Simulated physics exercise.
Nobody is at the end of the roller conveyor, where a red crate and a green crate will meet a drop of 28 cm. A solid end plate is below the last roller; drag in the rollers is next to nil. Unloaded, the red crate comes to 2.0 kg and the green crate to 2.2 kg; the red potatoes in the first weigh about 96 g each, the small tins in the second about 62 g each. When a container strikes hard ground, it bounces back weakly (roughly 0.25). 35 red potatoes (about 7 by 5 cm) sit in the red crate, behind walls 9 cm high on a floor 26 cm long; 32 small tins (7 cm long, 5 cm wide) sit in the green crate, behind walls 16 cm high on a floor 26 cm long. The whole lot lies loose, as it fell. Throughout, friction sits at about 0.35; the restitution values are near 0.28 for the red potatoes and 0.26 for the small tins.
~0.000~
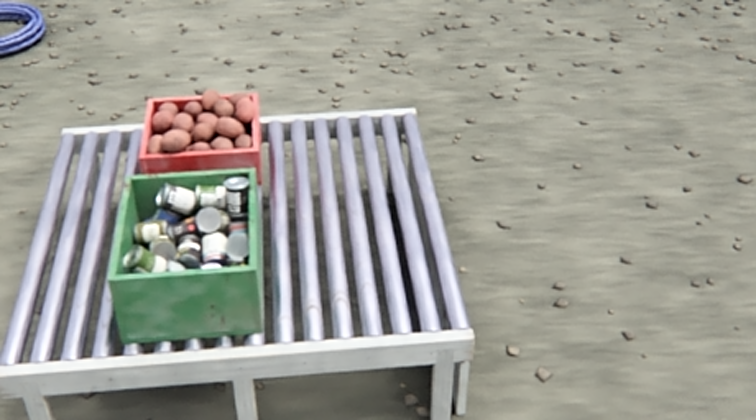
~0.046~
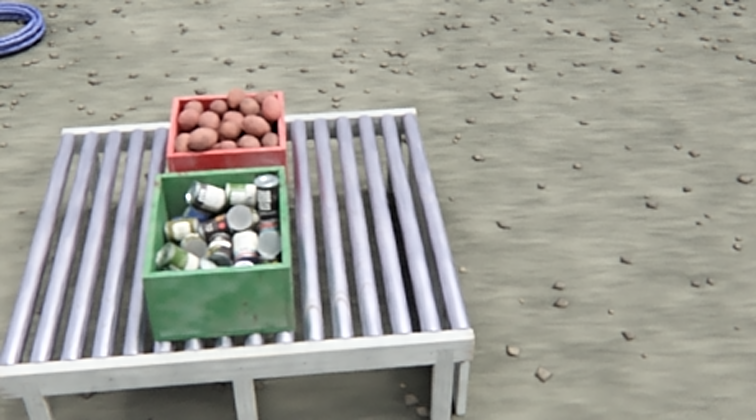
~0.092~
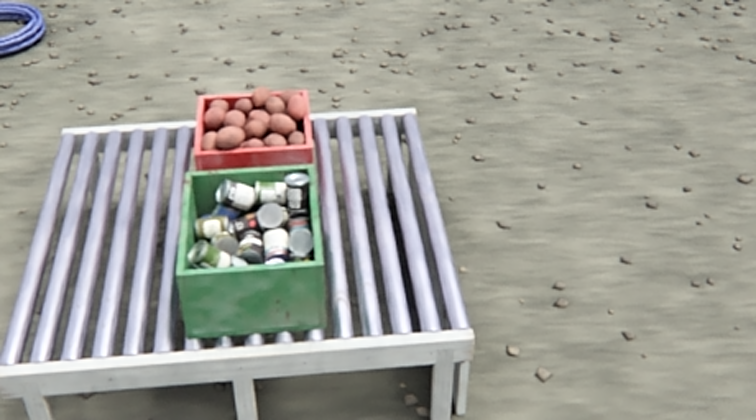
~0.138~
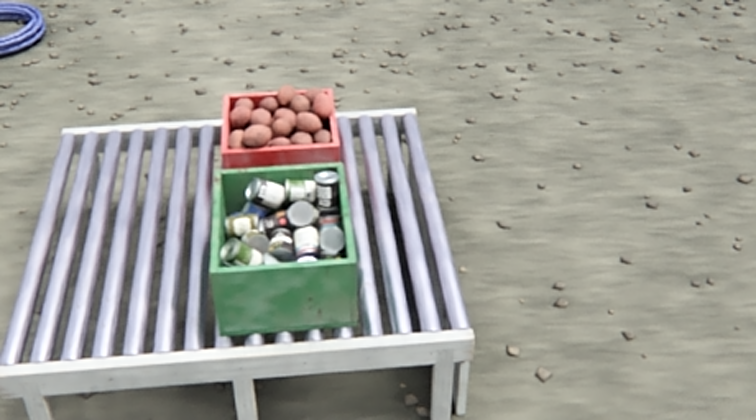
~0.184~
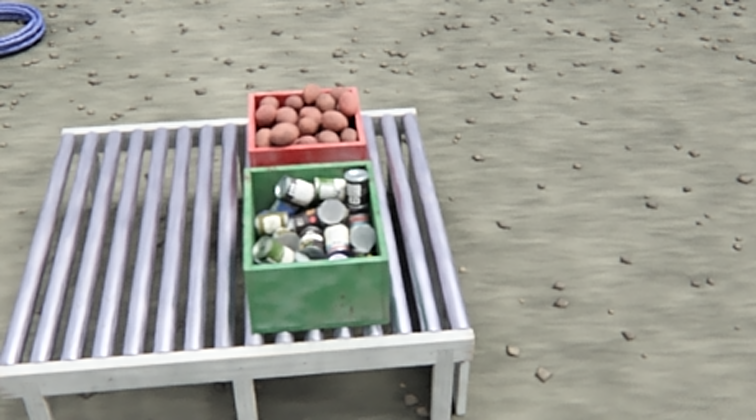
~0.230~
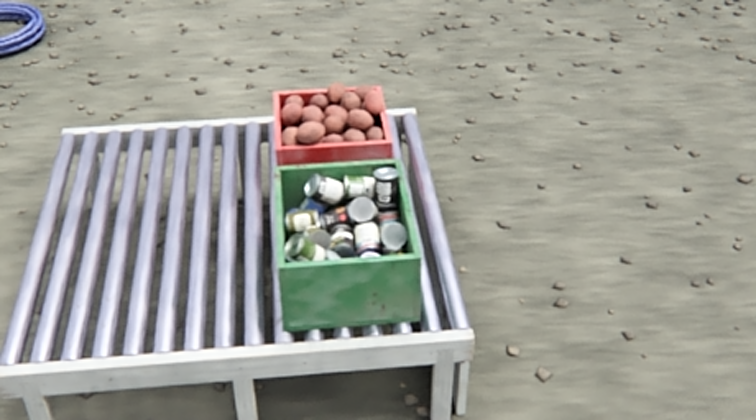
Roller conveyor on gritty ground carrying a red crate of red potatoes and a green crate of small tins steadily rightward.
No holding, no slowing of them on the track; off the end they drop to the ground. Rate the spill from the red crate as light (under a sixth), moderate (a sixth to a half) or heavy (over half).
Light.
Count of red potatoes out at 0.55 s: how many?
The number comes to some 0.
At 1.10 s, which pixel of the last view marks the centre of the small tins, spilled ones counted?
I'd put the middle close to (639, 312).
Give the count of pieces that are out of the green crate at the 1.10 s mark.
Count for the green crate: Roughly 0.
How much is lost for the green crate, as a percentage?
Lost from the green crate: 0 percent.
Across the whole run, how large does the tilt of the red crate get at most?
Max lean: Roughly 30 degrees.
After 0.29 s, the front runs out over the edge.
After 0.55 s, the red crate leans 15° with 0 of 35 out and the green crate leans 13° with 0 of 32 out.
After 0.75 s, the red crate is level with 1 of 35 out and the green crate leans 6° with 0 of 32 out.
After 1.10 s, the red crate is level with 2 of 35 out and the green crate is level with 0 of 32 out.
When it is over (at 1.15 s), the red crate is level with 2 of 35 out and the green crate is level with 0 of 32 out. Asked share, 2 of 35, 6 per cent.
